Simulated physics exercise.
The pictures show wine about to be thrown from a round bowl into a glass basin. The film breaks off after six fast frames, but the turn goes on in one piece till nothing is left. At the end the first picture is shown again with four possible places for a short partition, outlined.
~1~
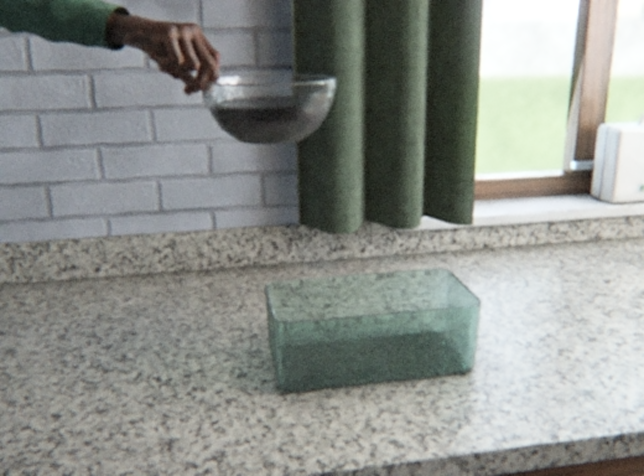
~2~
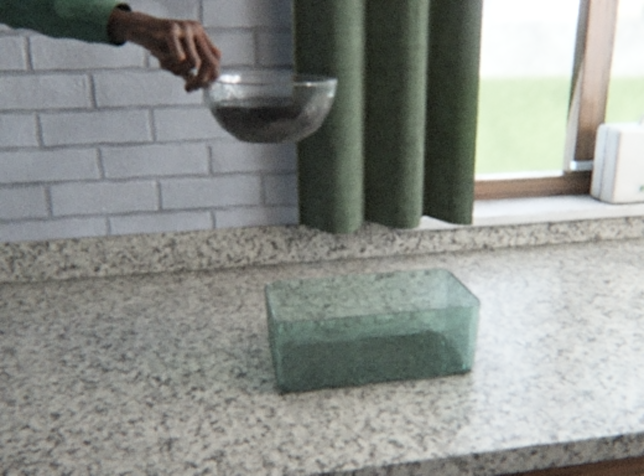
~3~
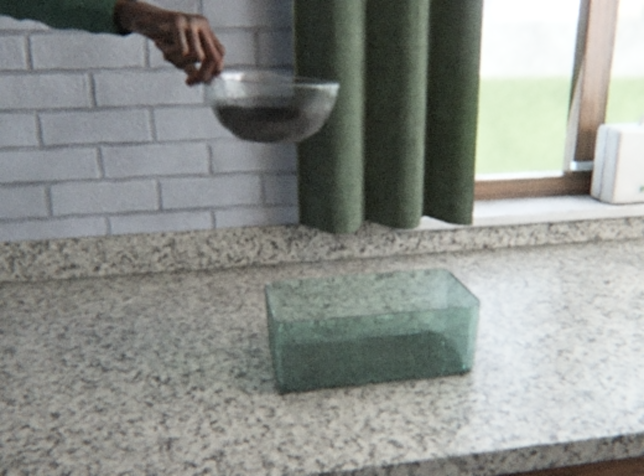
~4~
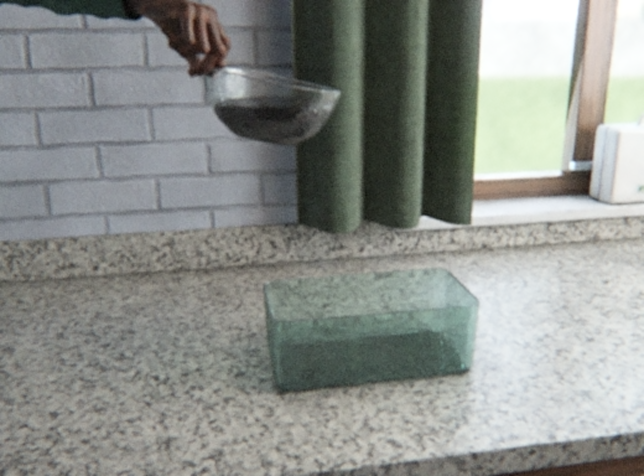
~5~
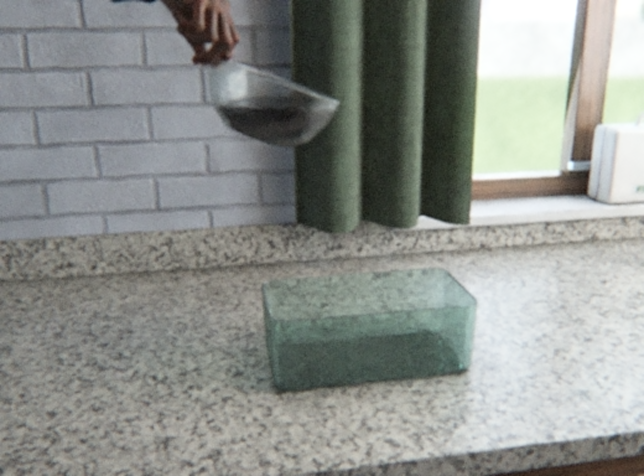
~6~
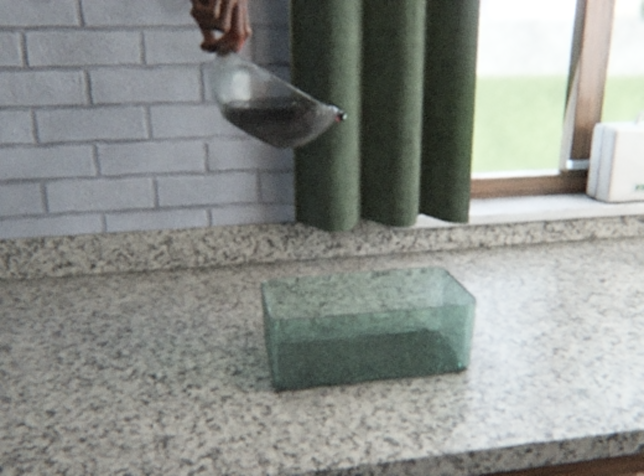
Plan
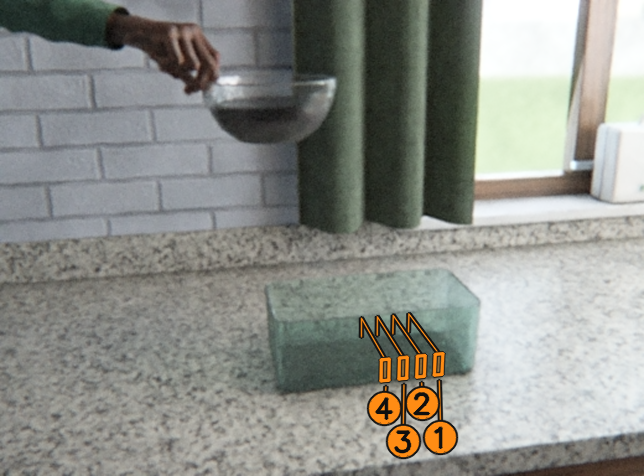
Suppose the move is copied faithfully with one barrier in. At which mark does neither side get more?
Take 3.
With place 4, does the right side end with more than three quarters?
No.
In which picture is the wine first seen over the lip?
Picture 6.
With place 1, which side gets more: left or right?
More ends on the left.
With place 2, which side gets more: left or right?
More ends on the left.
On the marked copy, 1 at (439, 380); 2 at (421, 382); 3 at (403, 384); 4 at (385, 386).
If 1 is chosen, about 89 % ends left of the wall and 9 % right of it.
If 2 is chosen, about 75 % ends left of the wall and 21 % right of it; 4 % is lost outside.
If 3 is chosen, about 46 % ends left of the wall and 50 % right of it; 3 % is lost outside.
If 4 is chosen, about 29 % ends left of the wall and 69 % right of it; 3 % is lost outside.
